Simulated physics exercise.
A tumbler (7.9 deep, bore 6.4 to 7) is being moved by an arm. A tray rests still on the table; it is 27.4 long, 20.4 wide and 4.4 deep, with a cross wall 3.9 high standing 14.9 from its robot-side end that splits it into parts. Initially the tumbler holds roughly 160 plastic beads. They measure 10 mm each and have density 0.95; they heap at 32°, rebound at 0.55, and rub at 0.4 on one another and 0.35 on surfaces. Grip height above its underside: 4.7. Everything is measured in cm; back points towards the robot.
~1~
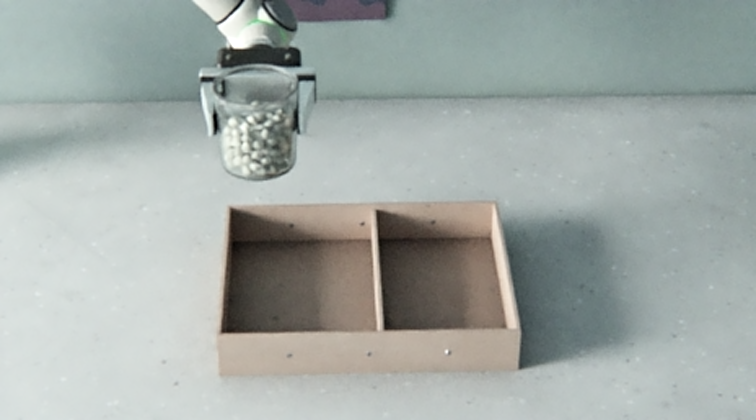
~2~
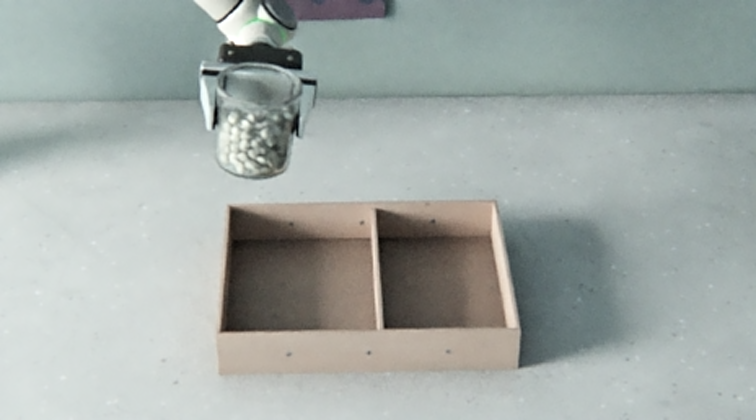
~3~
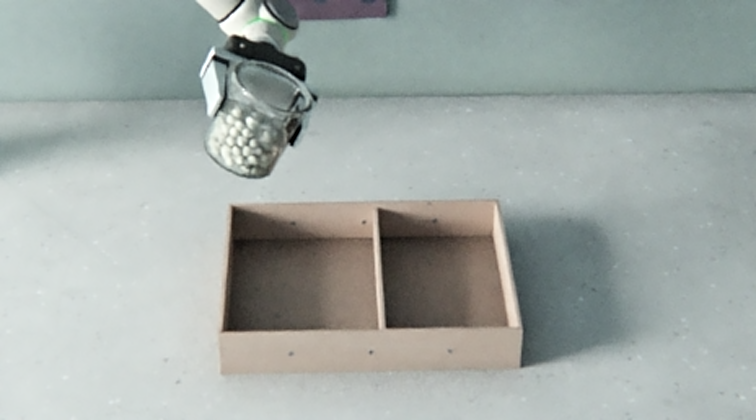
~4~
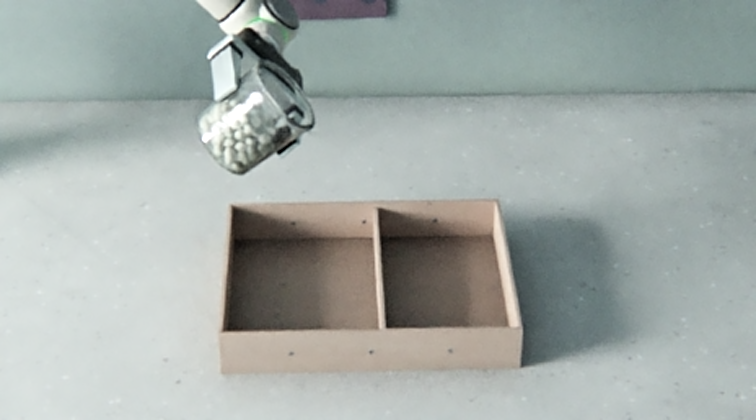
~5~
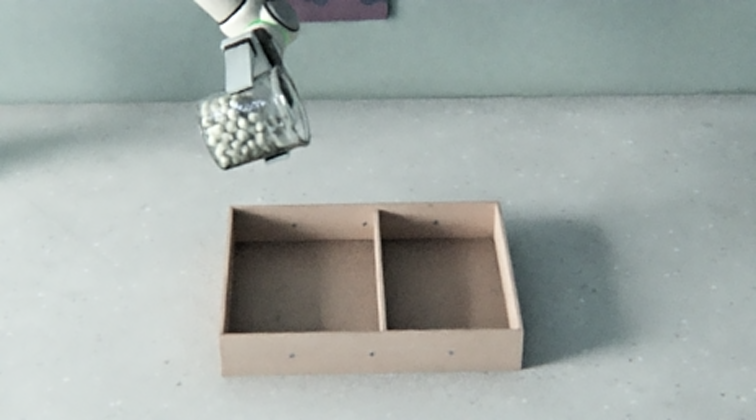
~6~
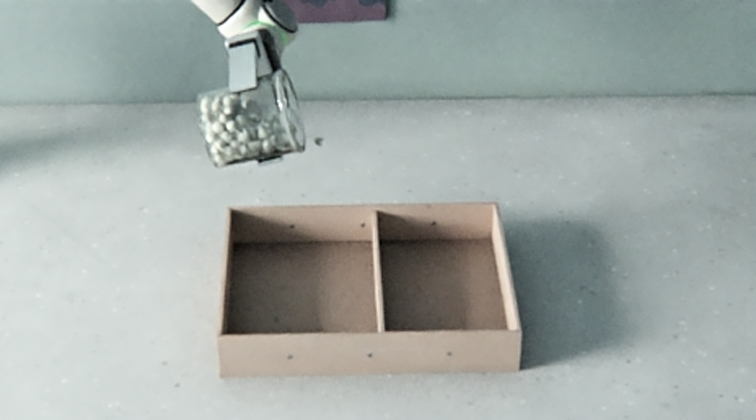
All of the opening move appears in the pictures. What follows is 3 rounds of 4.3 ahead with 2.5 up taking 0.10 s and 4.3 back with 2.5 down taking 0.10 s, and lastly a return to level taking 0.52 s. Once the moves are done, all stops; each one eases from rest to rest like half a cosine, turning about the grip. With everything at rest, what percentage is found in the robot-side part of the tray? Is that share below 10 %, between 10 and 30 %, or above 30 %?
The share is between 10 and 30 %.
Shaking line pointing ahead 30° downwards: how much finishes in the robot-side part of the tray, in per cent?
You'd expect near 15 percent of it there.
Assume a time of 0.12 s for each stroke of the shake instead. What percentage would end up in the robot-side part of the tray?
In that case some 45 per cent.
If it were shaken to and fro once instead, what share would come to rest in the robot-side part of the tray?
Roughly 15 percent.
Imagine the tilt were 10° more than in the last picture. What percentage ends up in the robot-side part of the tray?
It would be near 5 per cent.
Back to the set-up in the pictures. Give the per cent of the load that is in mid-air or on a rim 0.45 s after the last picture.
3 %.
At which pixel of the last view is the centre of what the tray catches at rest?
It lands close to (459, 299).
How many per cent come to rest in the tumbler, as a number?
My estimate would be some 0 percent.
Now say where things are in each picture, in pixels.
The first frame shows tumbler middle at (257, 125), level; upper third of the load around (257, 123), from x 225 to 290, top at y 105; 156 in the tumbler.
The second frame shows tumbler middle at (256, 124), tilted 7° forward; upper third of the load around (252, 123), from x 225 to 285, top at y 105.
The third frame shows tumbler middle at (255, 123), tilted 26° forward; upper third of the load around (244, 120), from x 215 to 285, top at y 100.
The fourth frame shows tumbler middle at (253, 121), tilted 49° forward; upper third of the load around (238, 113), from x 205 to 275, top at y 95.
The fifth frame shows tumbler middle at (252, 121), tilted 68° forward; upper third of the load around (235, 112), from x 210 to 285, top at y 95.
The sixth frame shows tumbler middle at (250, 121), tilted 75° forward; upper third of the load around (229, 115), from x 205 to 320, top at y 100; 155 in the tumbler, 1 in flight or on a rim.
Then, 0.45 s later, tilted 75° forward, highest piece 20 above the table; 120 in the far-side part, 25 in the robot-side part, 6 in the tumbler, 5 in flight or on a rim.
Then, 0.90 s later, tilted 29° forward, highest piece 6 above the table; 123 in the far-side part, 28 in the robot-side part, 5 on the table or floor.
Then, 1.32 s later, level, highest piece 2 above the table; 123 in the far-side part, 28 in the robot-side part, 5 on the table or floor.
Then, 2.37 s later, level, highest piece 2 above the table; 123 in the far-side part, 28 in the robot-side part, 5 on the table or floor.
At rest, 123 in the far-side part, 28 in the robot-side part, 5 on the table or floor. That is 18 % in the robot-side part of the tray.
